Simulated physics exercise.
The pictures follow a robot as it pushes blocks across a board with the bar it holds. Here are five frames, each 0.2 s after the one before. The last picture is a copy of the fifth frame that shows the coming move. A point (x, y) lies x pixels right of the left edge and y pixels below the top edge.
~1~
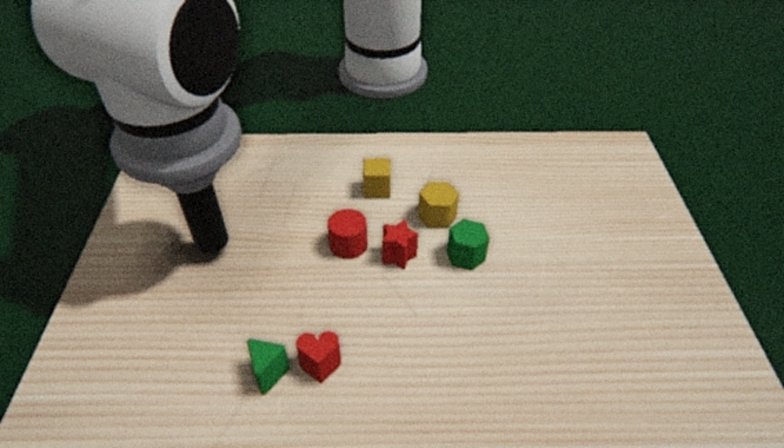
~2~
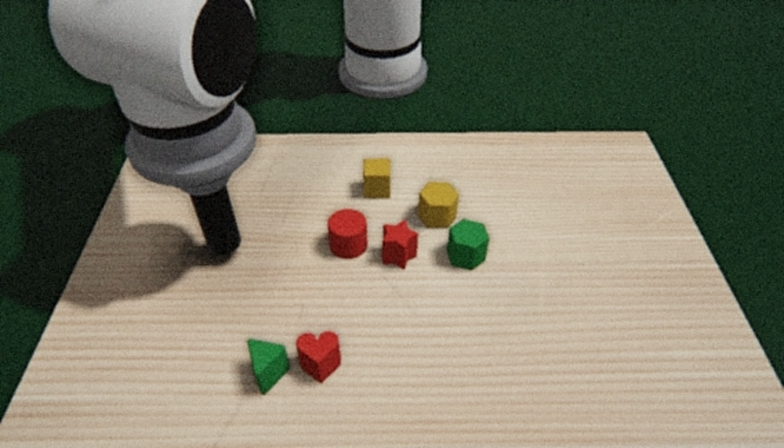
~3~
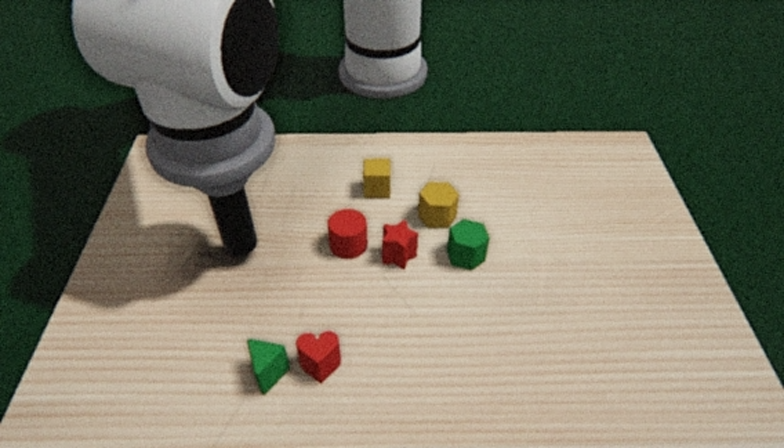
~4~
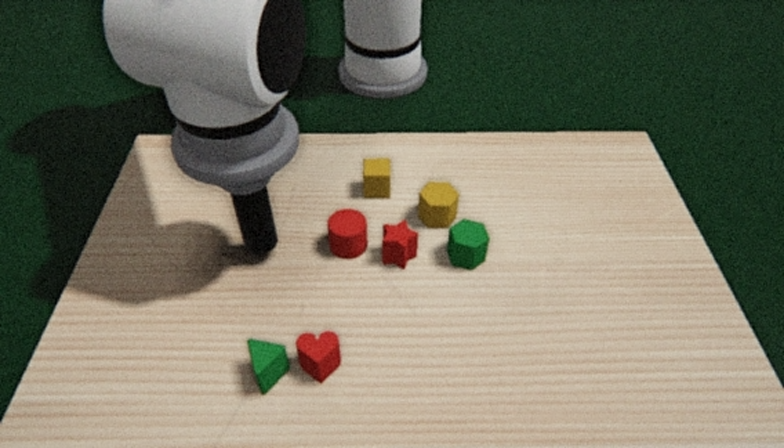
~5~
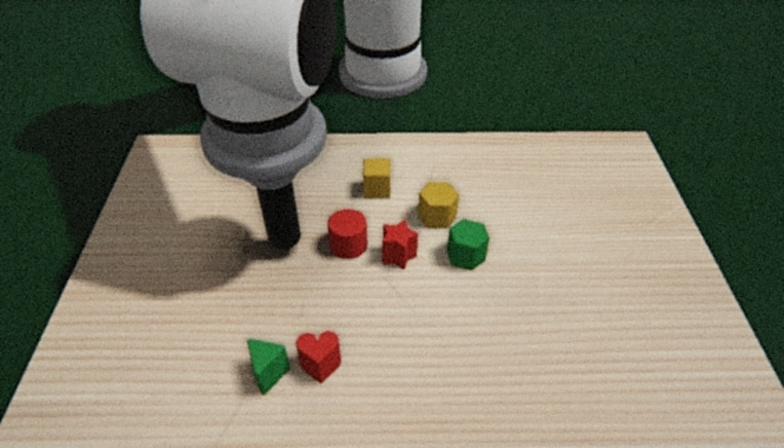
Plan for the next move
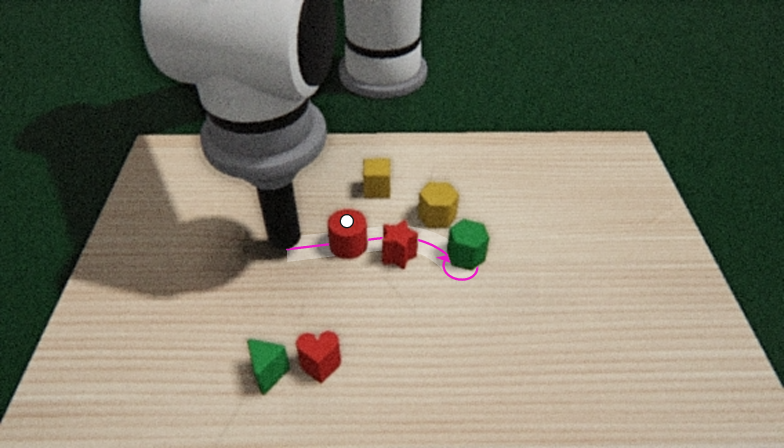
On a pale wooden board, a white robot arm slid its black bar steadily to the right, closing in on the red cylinder, while all the red, green and yellow blocks stayed still.
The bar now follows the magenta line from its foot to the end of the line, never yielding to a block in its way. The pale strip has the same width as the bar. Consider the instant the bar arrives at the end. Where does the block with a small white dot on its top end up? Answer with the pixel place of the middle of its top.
The middle of its top is at (478, 215).
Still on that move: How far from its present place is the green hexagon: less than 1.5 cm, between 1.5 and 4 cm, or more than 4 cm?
Shift: 1.5 to 4 cm.
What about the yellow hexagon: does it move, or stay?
In the end it has been moved.
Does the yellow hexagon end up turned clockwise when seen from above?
The answer is no.
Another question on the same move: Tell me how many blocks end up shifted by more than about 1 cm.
It shifts three blocks or more.
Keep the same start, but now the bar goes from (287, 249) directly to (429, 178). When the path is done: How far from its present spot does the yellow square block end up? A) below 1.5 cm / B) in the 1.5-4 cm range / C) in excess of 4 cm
B
The line goes from (287, 249) via (349, 242) and (410, 238), ending at (460, 266); the dot is on the red circle.
What follows on the original path. One third of the way, bar at (349, 231); red circle at (385, 217); red star-shaped block at (411, 233), turned 40° clockwise.
Two thirds of the way, bar at (412, 228); red circle at (449, 215); red star-shaped block at (432, 240), turned 100° clockwise; yellow hexagon at (451, 189), turned 45° anticlockwise; green hexagon at (477, 235).
At the end, bar at (462, 256); red circle at (478, 215); red star-shaped block at (452, 265), turned 185° clockwise; yellow hexagon at (452, 189), turned 50° anticlockwise; green hexagon at (501, 245).
